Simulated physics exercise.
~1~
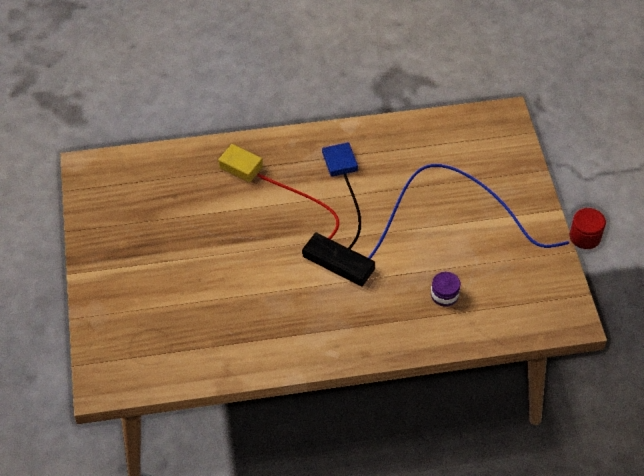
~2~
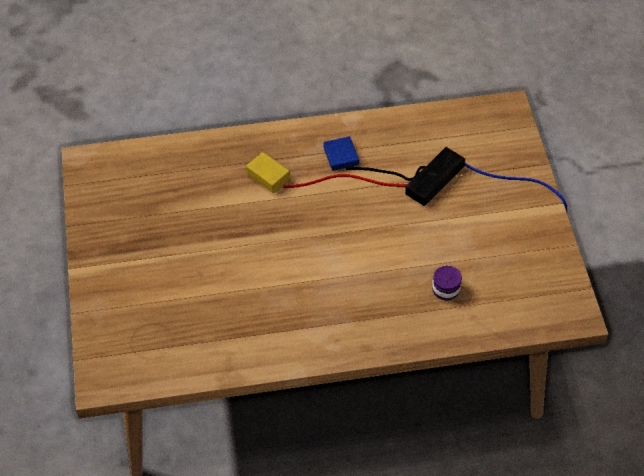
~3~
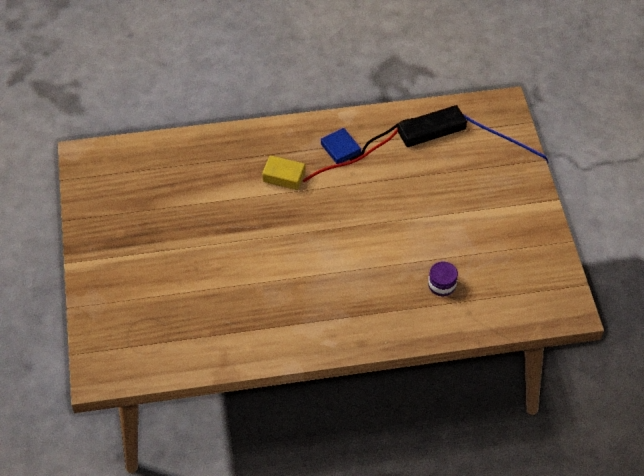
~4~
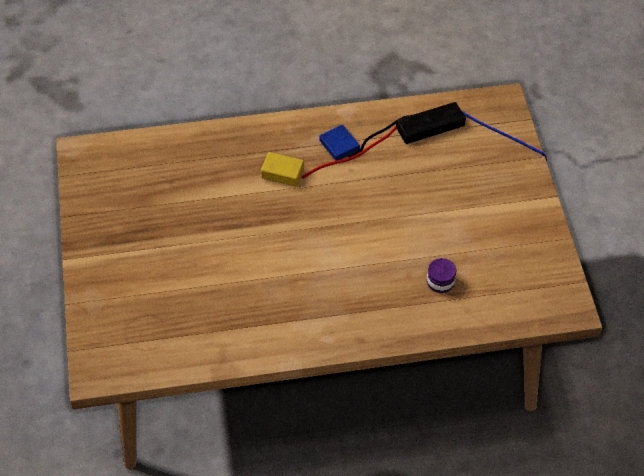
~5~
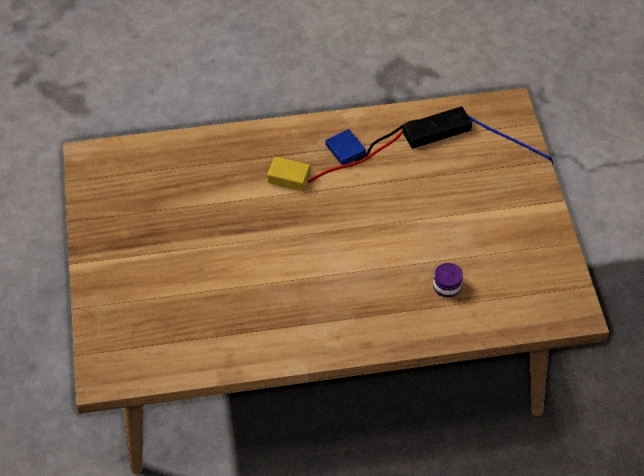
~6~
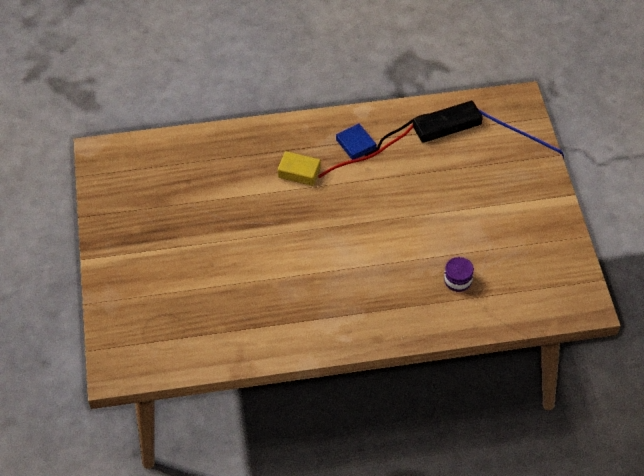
A black strip slides up and right as the red speaker drops off the table.
